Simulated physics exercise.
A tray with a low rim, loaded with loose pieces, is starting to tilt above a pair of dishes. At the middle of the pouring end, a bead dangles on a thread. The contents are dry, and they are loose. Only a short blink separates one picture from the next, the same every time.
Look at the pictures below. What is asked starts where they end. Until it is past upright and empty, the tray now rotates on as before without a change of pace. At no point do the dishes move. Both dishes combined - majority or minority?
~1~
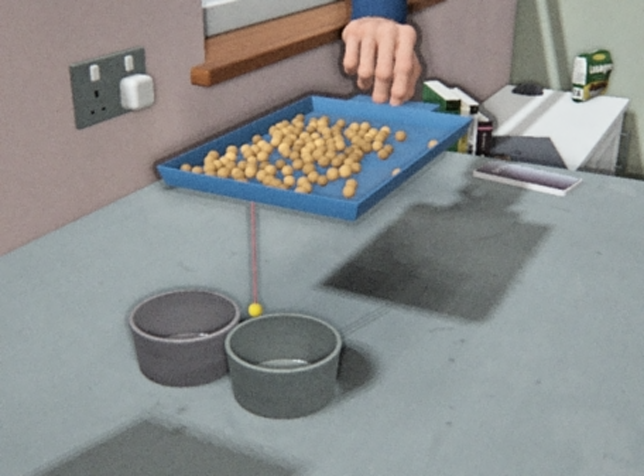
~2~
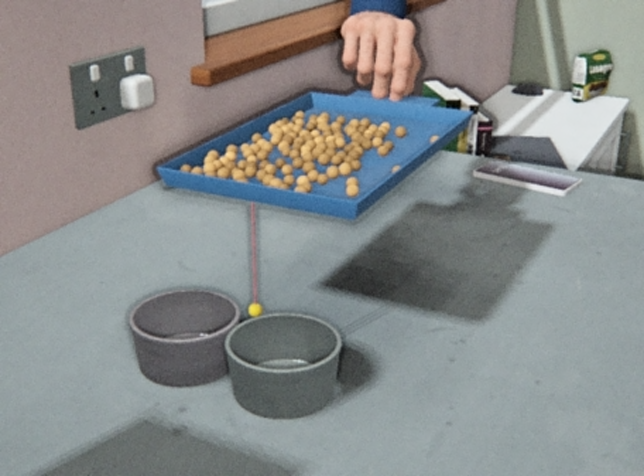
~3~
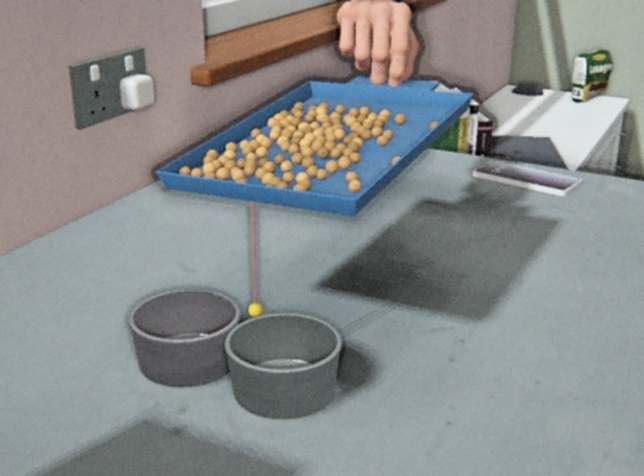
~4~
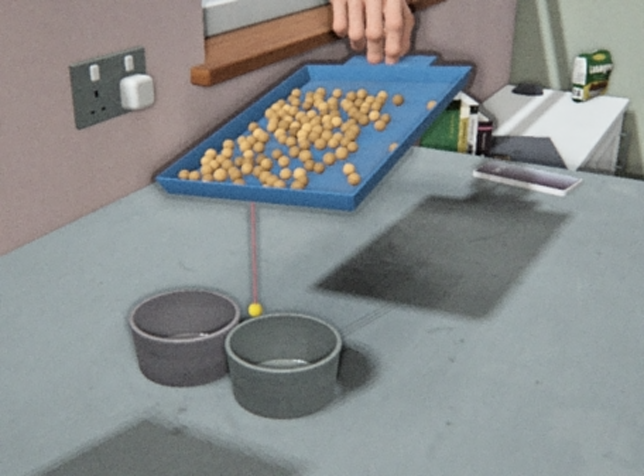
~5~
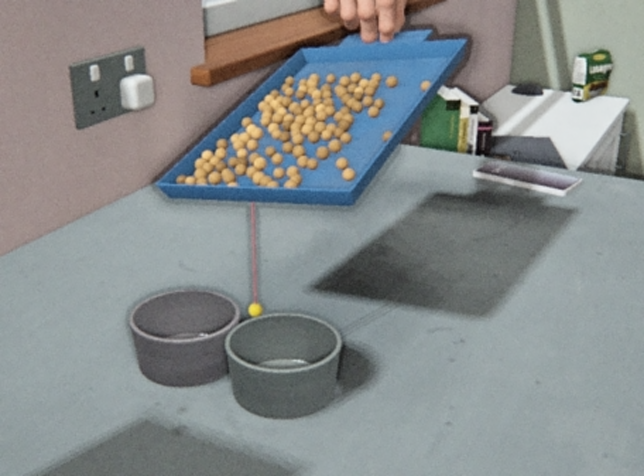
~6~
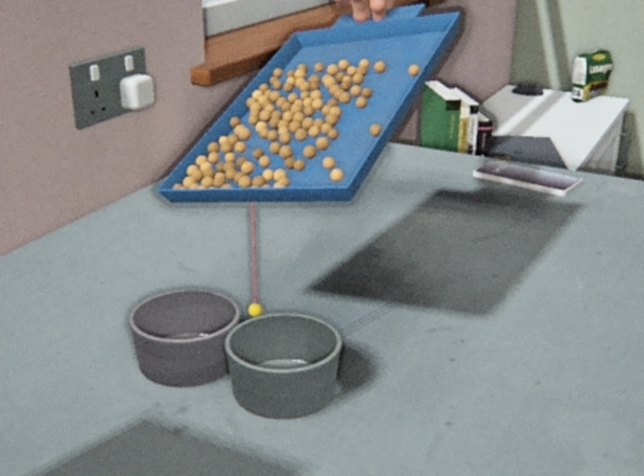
Basically it's a mostly caught load, that one.
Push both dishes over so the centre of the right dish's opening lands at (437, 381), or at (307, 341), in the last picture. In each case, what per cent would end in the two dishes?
0% for the first placement, 40% for the second.
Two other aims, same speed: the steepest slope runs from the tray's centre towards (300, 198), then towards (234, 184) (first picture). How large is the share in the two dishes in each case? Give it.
I'd expect around 20 in a hundred first and around 60 in a hundred second.
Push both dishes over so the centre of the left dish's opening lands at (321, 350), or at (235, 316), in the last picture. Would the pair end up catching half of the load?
Short of half, then short of half.
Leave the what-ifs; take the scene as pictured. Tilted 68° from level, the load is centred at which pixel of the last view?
Somewhere near pixel (178, 216).
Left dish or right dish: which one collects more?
Result: More in the left side.
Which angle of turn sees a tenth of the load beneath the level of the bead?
About 60 degrees.
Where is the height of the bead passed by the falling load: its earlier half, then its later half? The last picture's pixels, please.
(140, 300), then (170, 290).
Soon, tray tipped steeply; about half on the tray; a small part in the left dish; a small part outside both; about a quarter in the air.
A while on, tray tipped past a quarter turn; a stray few on the tray; about two thirds in the left dish; about a third outside both; a stray few in the air.
Towards the end, tray tipped past a quarter turn; about two thirds in the left dish; about a third outside both.
Finally, tray tipped past a quarter turn; none in the right dish; about two thirds in the left dish; about a third outside both.
